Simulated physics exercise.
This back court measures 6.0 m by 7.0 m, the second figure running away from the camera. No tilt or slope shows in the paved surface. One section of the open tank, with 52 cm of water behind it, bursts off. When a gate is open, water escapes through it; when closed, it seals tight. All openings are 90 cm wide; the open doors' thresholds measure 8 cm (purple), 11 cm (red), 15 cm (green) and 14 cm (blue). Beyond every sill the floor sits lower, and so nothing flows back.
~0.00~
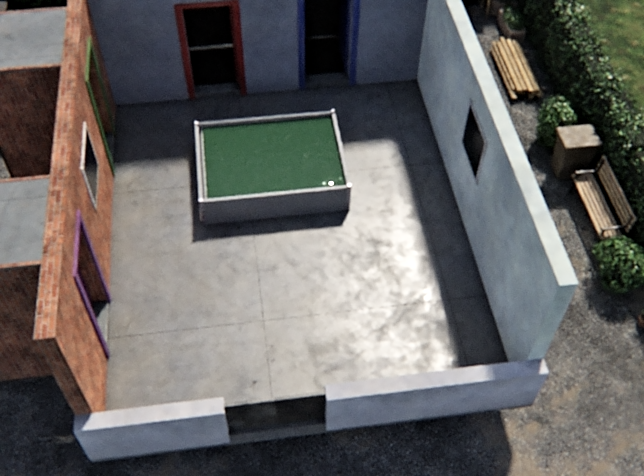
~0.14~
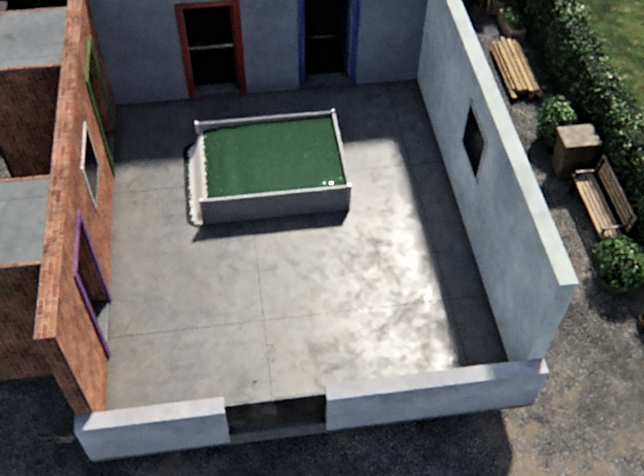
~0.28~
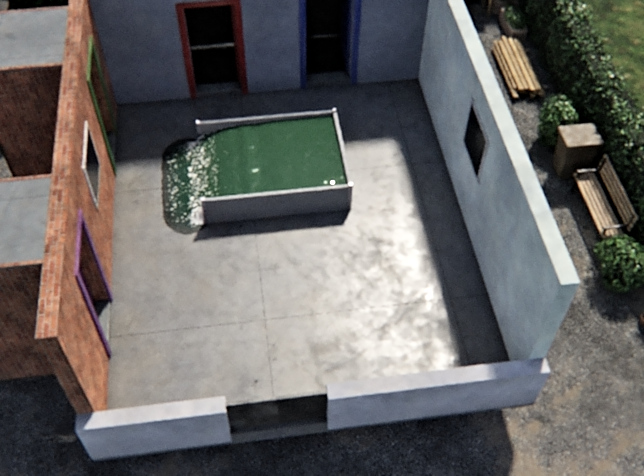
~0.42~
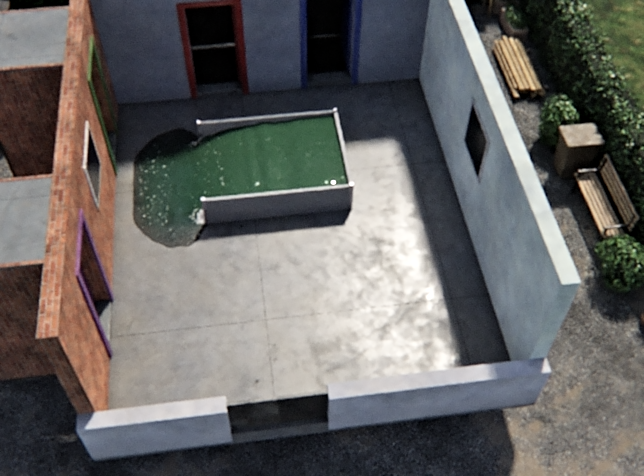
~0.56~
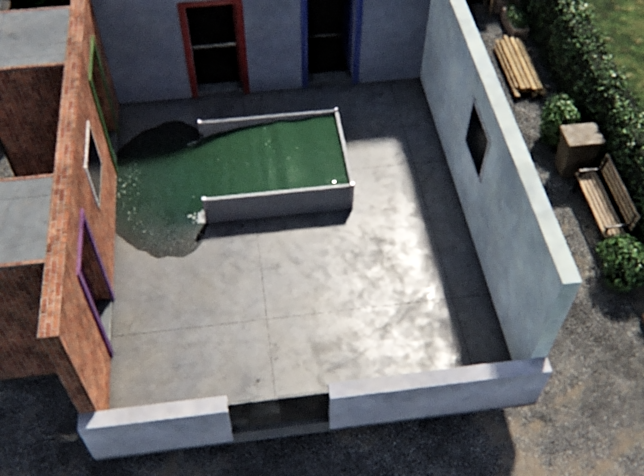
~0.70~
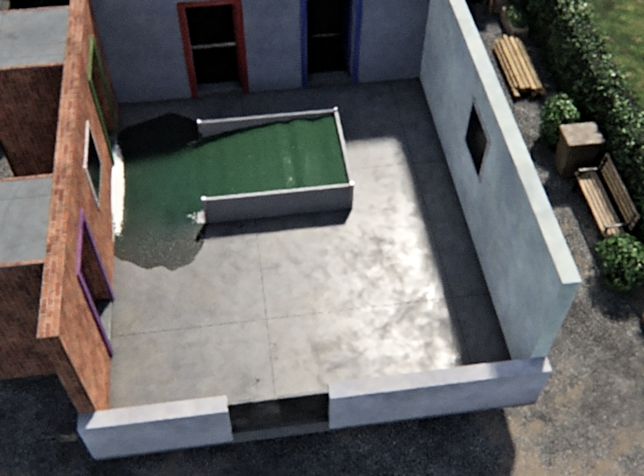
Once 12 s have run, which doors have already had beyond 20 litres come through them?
After 12 s: The purple door has not yet; the red door has not yet; the green door already has; the blue door has not yet.
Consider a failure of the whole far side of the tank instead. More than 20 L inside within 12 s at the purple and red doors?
Checking each door against the limit: Purple does not exceed it, red tops it.
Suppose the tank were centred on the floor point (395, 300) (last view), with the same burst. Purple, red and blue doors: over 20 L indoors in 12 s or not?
Against that limit: Purple past it, red under, blue under.
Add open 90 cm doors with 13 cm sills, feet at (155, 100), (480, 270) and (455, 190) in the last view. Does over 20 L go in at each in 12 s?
In turn: Beyond it, short of it, short of it.
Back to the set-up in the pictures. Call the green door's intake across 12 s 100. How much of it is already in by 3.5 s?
Roughly 90 percent is in by then.
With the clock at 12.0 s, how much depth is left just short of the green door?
About 4.0 cm deep.
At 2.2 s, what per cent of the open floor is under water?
25 %.
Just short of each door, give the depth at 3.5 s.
Readings (cm): Purple = 8; red = 9; green = 20; blue = 2.
After 1.4 s water covers 15 % of the floor and is deepest (36 cm) near (116, 197); purple door not reached, red door not reached, green door 27 cm at the sill, 20 L in, blue door not reached.
After 2.2 s water covers 25 % of the floor and is deepest (39 cm) near (119, 107); purple door 8 cm at the sill, 0 L in, red door not reached, green door 29 cm at the sill, 66 L in, blue door not reached.
After 3.5 s water covers 45 % of the floor and is deepest (29 cm) near (119, 107); purple door 8 cm at the sill, 1 L in, red door 9 cm at the sill, 0 L in, green door 20 cm at the sill, 119 L in, blue door 2 cm at the sill, 0 L in.
After 7.0 s water covers 85 % of the floor and is deepest (15 cm) near (422, 99); purple door 4 cm at the sill, 1 L in, red door 7 cm at the sill, 0 L in, green door 8 cm at the sill, 129 L in, blue door 4 cm at the sill, 0 L in.
After 12.0 s water covers 100 % of the floor and is deepest (10 cm) near (371, 400); purple door 4 cm at the sill, 1 L in, red door 4 cm at the sill, 0 L in, green door 4 cm at the sill, 130 L in, blue door 5 cm at the sill, 0 L in.
